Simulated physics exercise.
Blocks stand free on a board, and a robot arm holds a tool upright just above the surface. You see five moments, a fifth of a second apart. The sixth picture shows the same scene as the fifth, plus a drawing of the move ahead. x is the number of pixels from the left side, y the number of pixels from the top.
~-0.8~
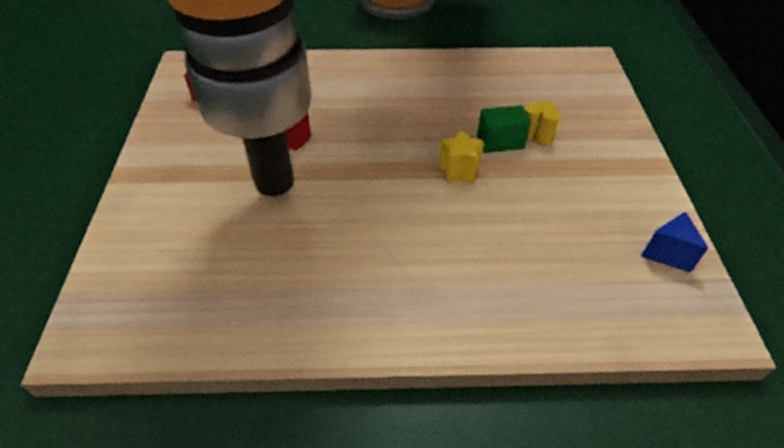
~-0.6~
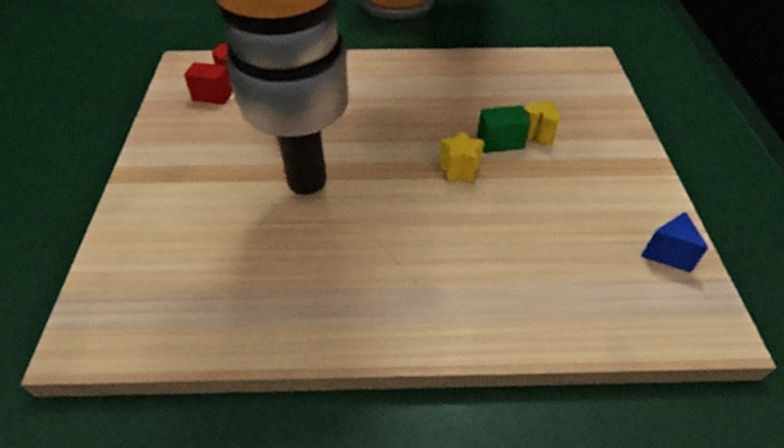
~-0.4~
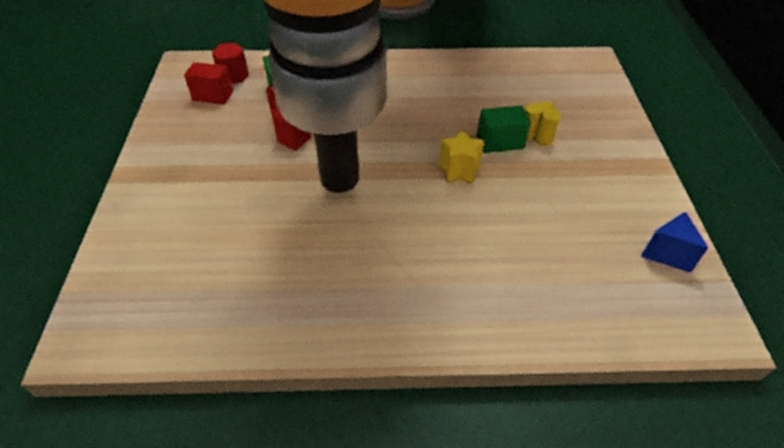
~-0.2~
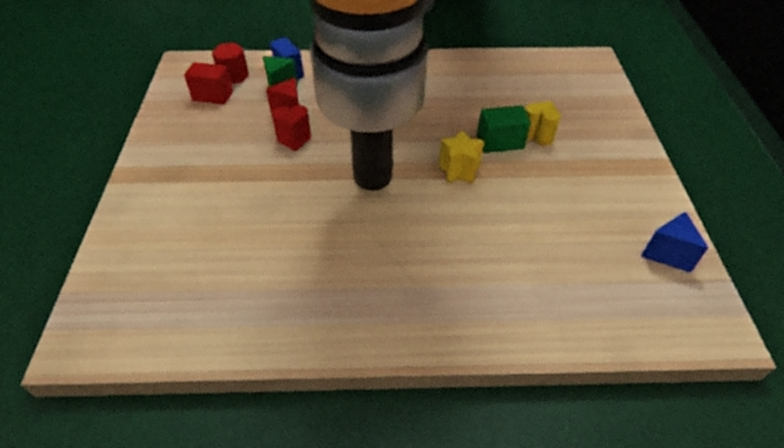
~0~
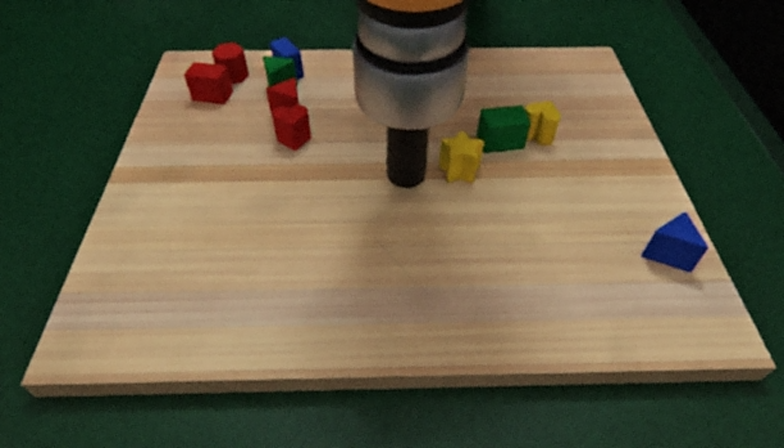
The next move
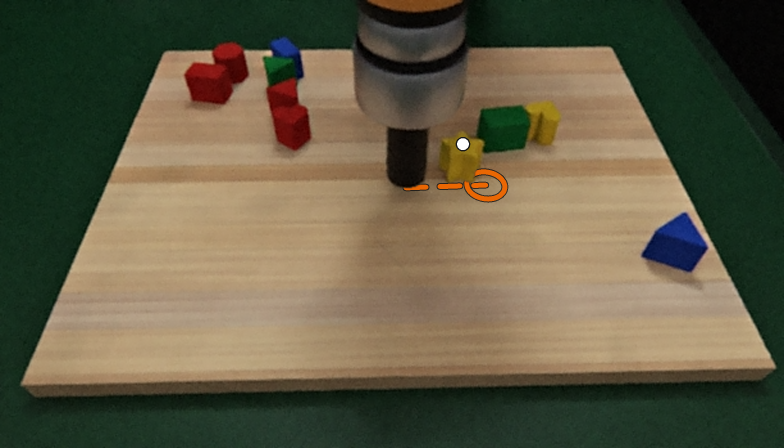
On a wooden board, a robot arm moves its upright tool right while the blocks stay still.
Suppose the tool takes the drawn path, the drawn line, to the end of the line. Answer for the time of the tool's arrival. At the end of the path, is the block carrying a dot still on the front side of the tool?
No, I don't think so.
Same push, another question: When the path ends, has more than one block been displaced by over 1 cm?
No - that is not the case.
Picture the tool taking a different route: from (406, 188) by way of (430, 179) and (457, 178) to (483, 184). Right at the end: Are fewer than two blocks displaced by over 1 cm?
Yes
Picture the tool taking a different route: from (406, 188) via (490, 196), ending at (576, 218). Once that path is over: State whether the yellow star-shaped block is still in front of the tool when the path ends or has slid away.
Final position: To the side or behind.
Drawn move, straight from (406, 188) to (486, 185); the dot is on the yellow star-shaped block.
On the path given first. Halfway along, tool (448, 174); yellow star-shaped block (471, 140), turned 25° anticlockwise.
At the end, tool (488, 173); yellow star-shaped block (484, 136), turned 80° anticlockwise; green rectangle still.
